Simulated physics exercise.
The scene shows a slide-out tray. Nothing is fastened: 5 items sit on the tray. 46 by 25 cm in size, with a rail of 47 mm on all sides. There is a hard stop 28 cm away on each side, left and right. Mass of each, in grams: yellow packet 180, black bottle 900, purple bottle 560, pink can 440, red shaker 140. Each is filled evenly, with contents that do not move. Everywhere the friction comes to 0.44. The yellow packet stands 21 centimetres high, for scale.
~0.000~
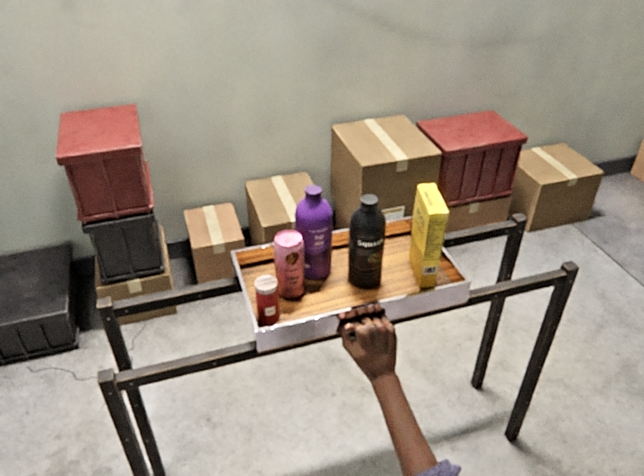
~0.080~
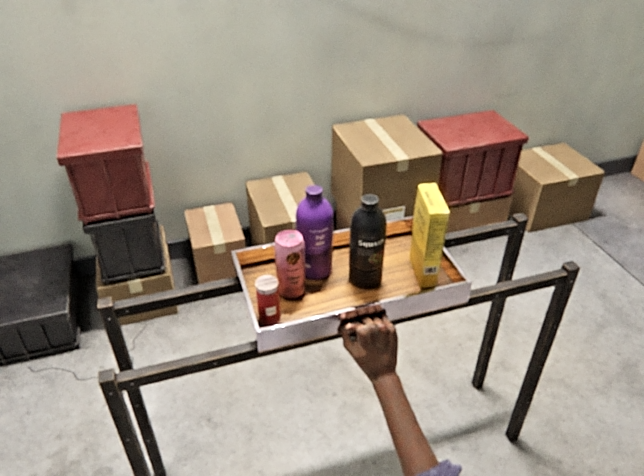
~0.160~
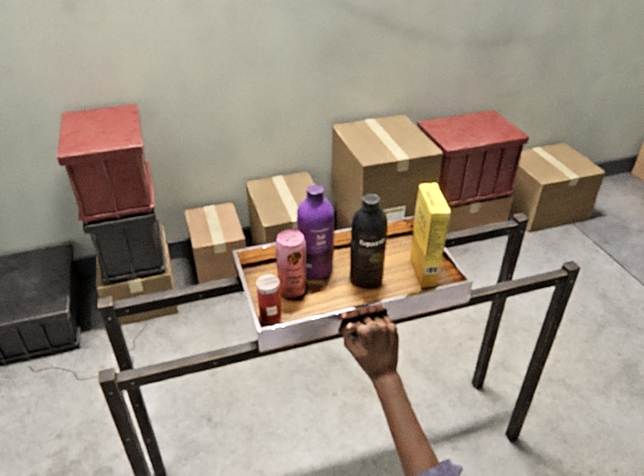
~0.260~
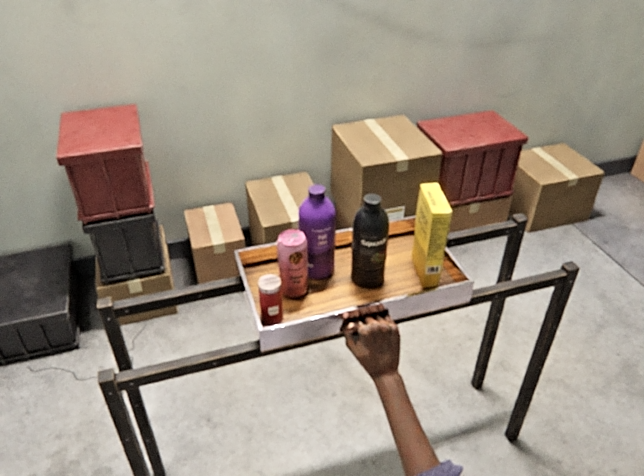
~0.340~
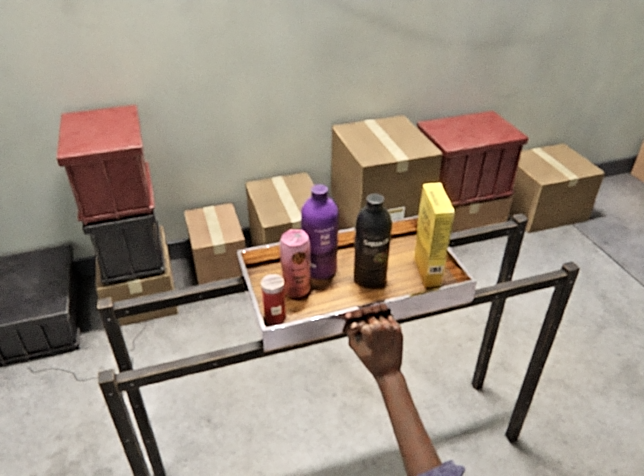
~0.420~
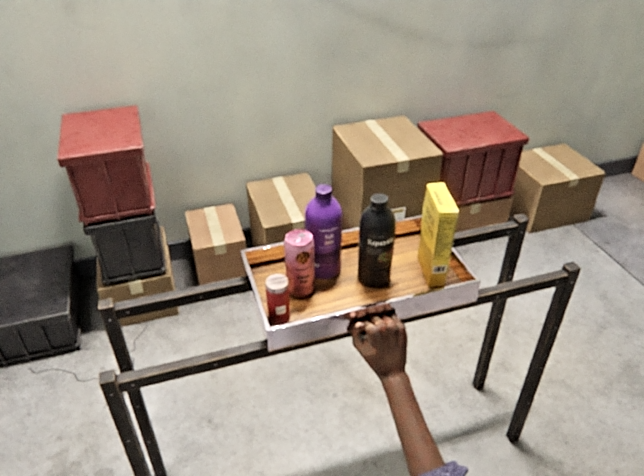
In the video, a hand grips the front edge of a tray resting on metal rails and slides it slightly to the right, carrying a red shaker, pink can, purple bottle, black bottle and yellow packet upright along with it.
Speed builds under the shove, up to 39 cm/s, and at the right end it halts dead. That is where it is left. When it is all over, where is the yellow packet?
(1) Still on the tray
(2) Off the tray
(2) Off the tray.
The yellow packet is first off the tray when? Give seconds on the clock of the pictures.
That first happens close to 1.7 seconds.
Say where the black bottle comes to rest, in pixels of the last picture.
It comes to rest somewhere around (485, 218).
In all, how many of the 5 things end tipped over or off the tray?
Total count: 1.
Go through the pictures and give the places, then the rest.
Tray midway; yellow packet (427, 237); black bottle (367, 241), in the first frame.
Tray midway; pink can (290, 266); red shaker (268, 300), in the second frame.
Tray midway; black bottle (369, 240); purple bottle (316, 231), in the third frame.
Tray 1 cm right; pink can (293, 265); red shaker (271, 300), in the fourth frame.
Tray 1 cm right; black bottle (373, 240); purple bottle (320, 231), in the fifth frame.
Tray 2 cm right; yellow packet (436, 236); pink can (300, 265), in the sixth frame.
By 1.82 s, tray 28 cm right; yellow packet now off the tray.
By 2.22 s, tray 28 cm right.
When it is over (2.4 s), off the tray, yellow packet; the other 4 within 5 cm of the start.
